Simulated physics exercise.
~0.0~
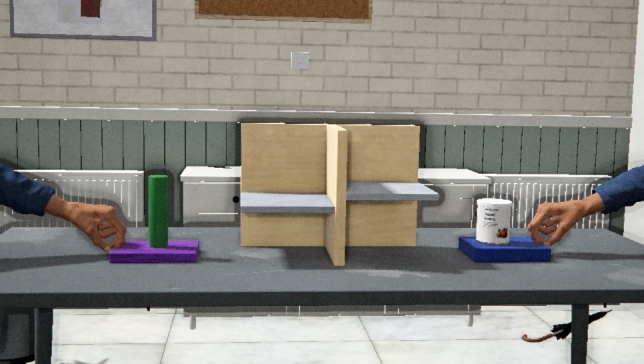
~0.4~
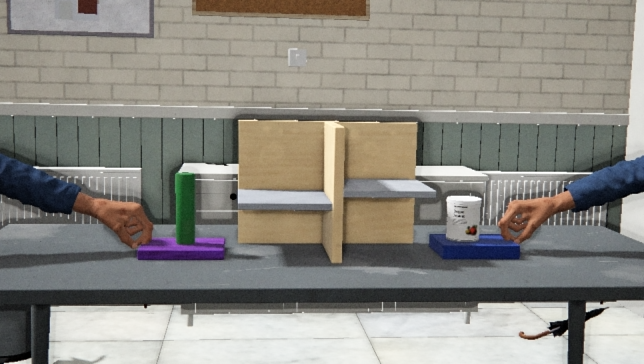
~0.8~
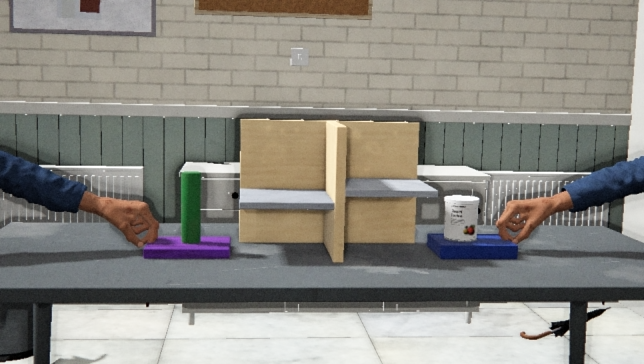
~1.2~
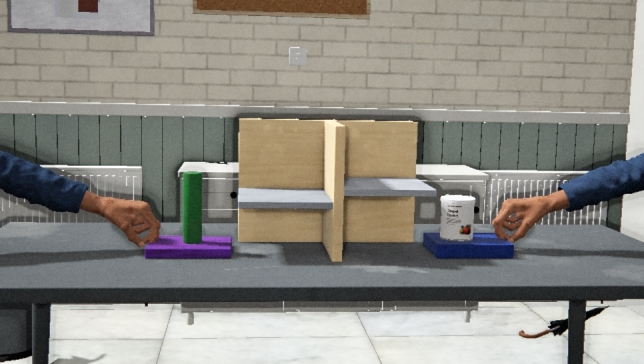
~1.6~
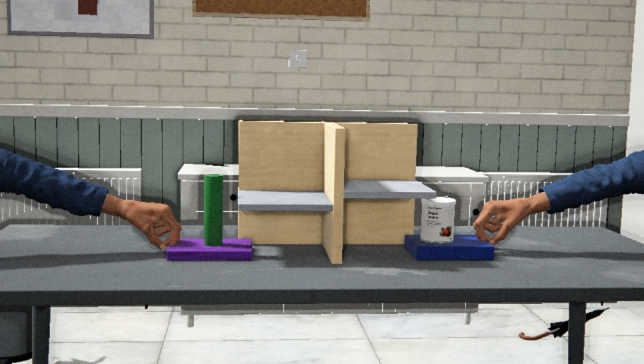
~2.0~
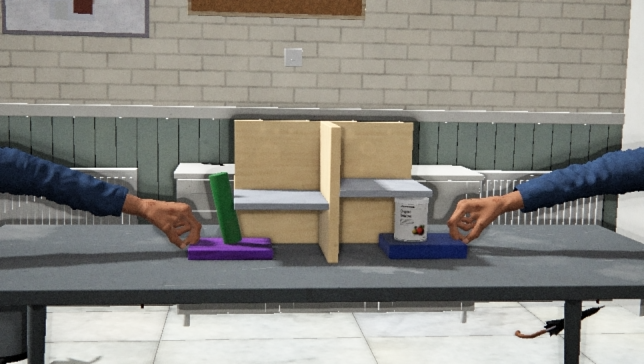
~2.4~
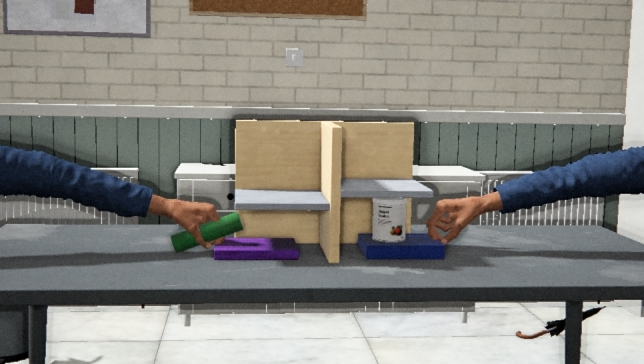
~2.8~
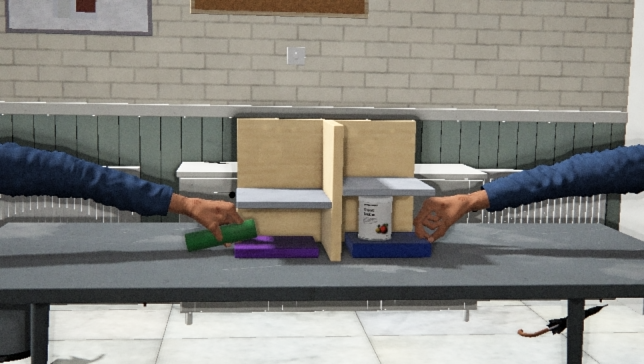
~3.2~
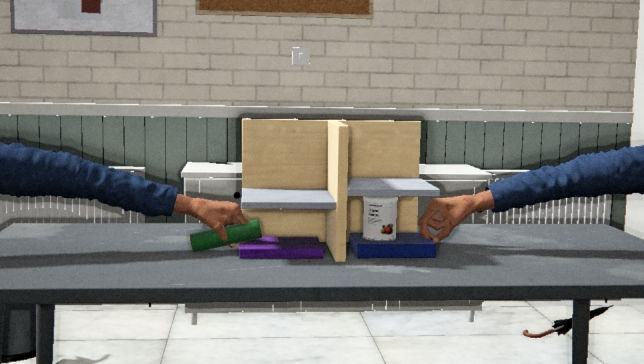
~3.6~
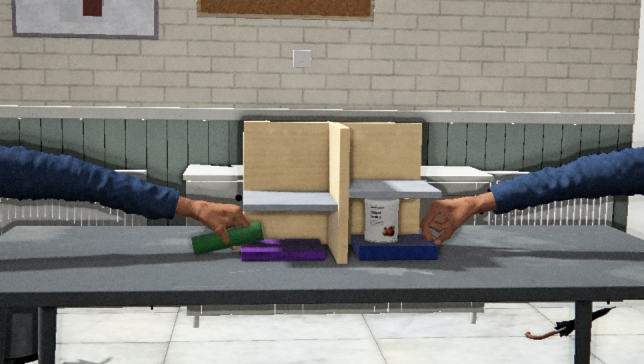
In the video, two hands push a purple board carrying an upright green candle and a blue tray carrying a white tin inward beneath a stand's shelves; the candle hits the left shelf and topples onto its side, while the tin slides under upright.
